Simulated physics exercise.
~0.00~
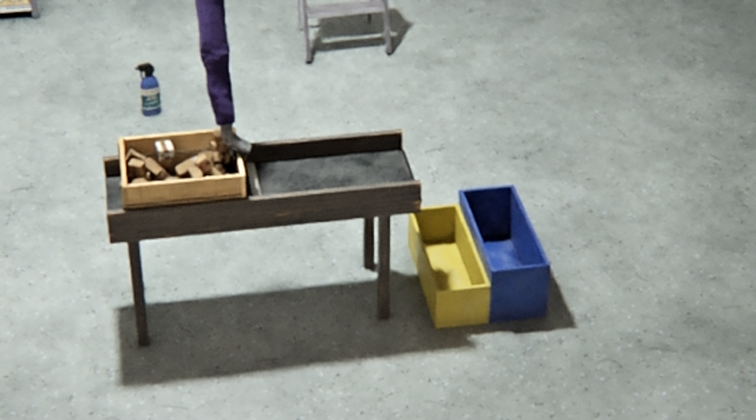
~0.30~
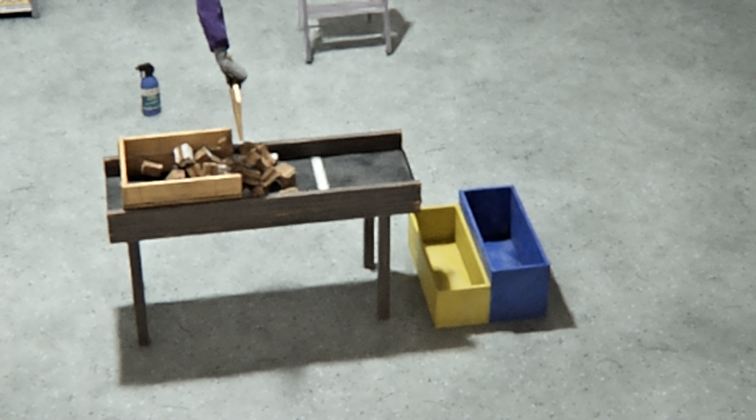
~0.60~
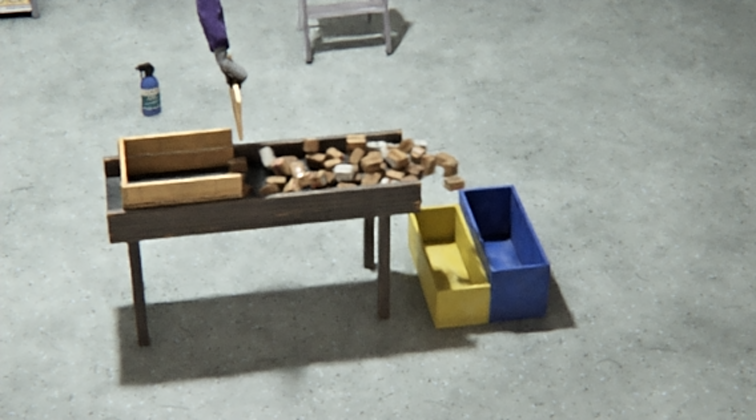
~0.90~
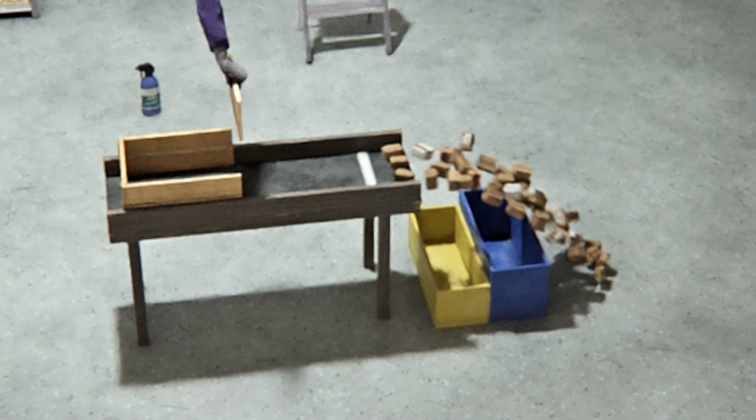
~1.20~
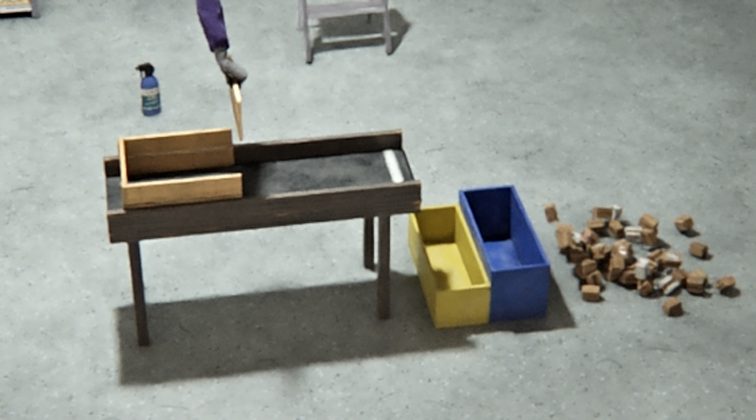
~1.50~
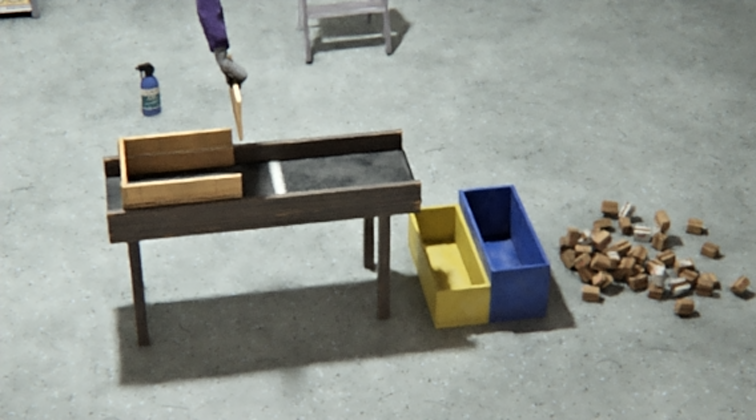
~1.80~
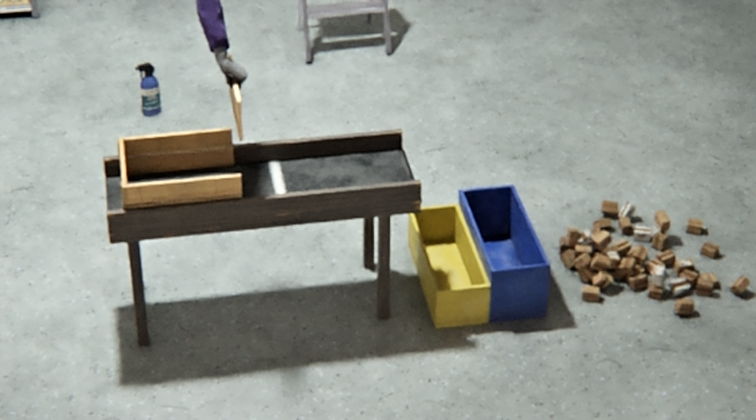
On a grey floor, a gloved hand lifts a pen's gate and a belt flings wooden blocks rightward past yellow and blue bins.
